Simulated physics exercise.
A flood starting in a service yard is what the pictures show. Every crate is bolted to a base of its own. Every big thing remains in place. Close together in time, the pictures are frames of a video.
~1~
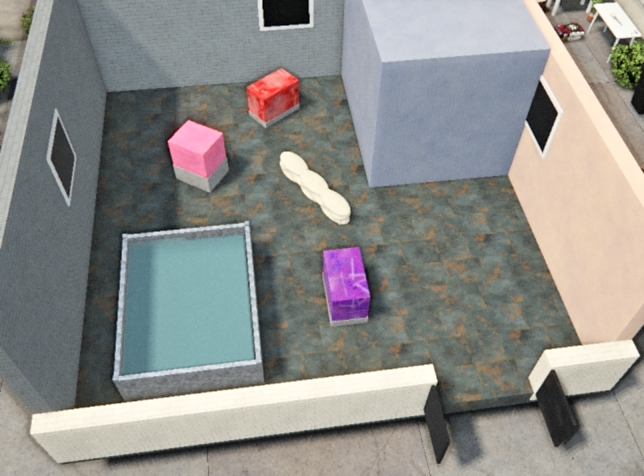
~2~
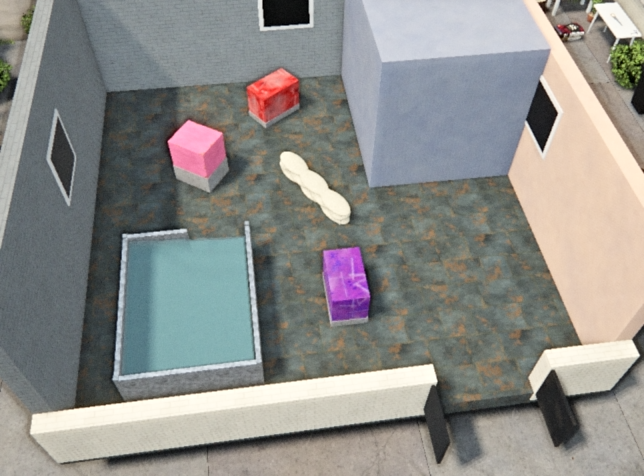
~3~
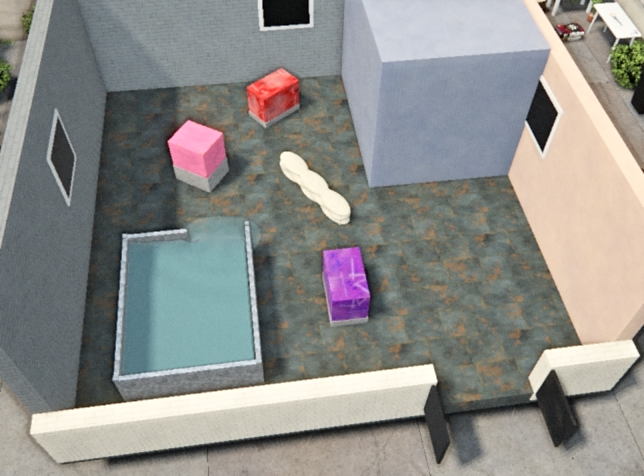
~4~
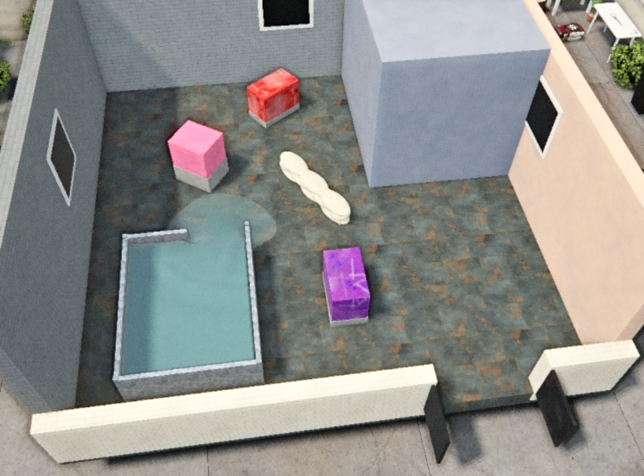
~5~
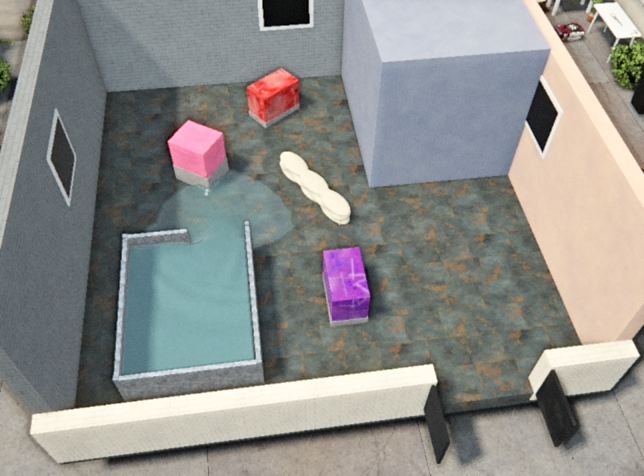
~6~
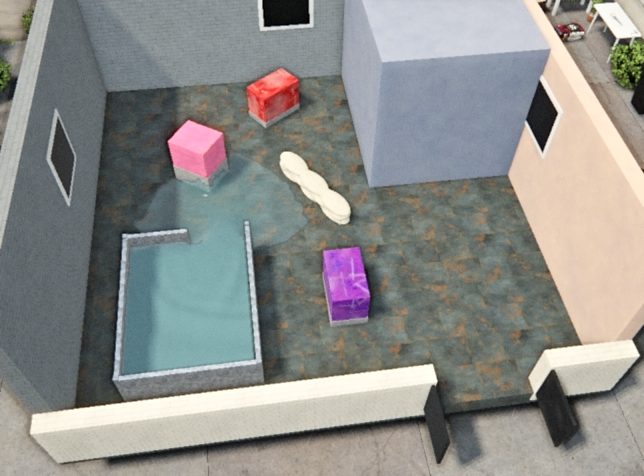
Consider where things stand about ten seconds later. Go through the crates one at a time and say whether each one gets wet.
The red crate will be reached; the pink crate will not be reached; the purple crate will not be reached.
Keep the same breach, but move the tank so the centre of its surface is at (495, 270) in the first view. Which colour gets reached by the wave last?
That would be the crate marked pink.
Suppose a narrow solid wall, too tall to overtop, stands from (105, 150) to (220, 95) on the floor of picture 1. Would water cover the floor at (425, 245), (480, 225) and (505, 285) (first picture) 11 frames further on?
One after the other: No water, clear, dry.
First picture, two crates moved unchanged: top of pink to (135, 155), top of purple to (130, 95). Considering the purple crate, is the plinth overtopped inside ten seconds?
Result for purple: Overtopped.
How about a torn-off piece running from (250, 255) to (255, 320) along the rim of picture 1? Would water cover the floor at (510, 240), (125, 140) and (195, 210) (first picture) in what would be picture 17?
Those three come out moisture-free, moisture-free and moisture-free, one after another.
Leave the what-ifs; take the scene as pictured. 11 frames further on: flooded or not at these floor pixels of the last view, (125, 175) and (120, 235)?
Result, in sequence: Waterlogged; unwetted.
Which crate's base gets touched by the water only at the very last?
Note: The purple one.
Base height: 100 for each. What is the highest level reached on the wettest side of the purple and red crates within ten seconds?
Roughly 60 and 200 per cent respectively.
A moment on, water covers 15 % of the floor; the red crate water round its plinth, the pink crate water round its plinth, the purple crate not reached.
Next, water covers 30 % of the floor; the red crate water round its plinth, the pink crate water round its plinth, the purple crate not reached.
Then, water covers 45 % of the floor; the red crate water round its plinth, the pink crate water round its plinth, the purple crate water round its plinth.
Later, water covers 65 % of the floor; the red crate water round its plinth, the pink crate water round its plinth, the purple crate water round its plinth.
In the end, water covers 85 % of the floor; the red crate was topped, the pink crate stayed above the water, the purple crate stayed above the water.
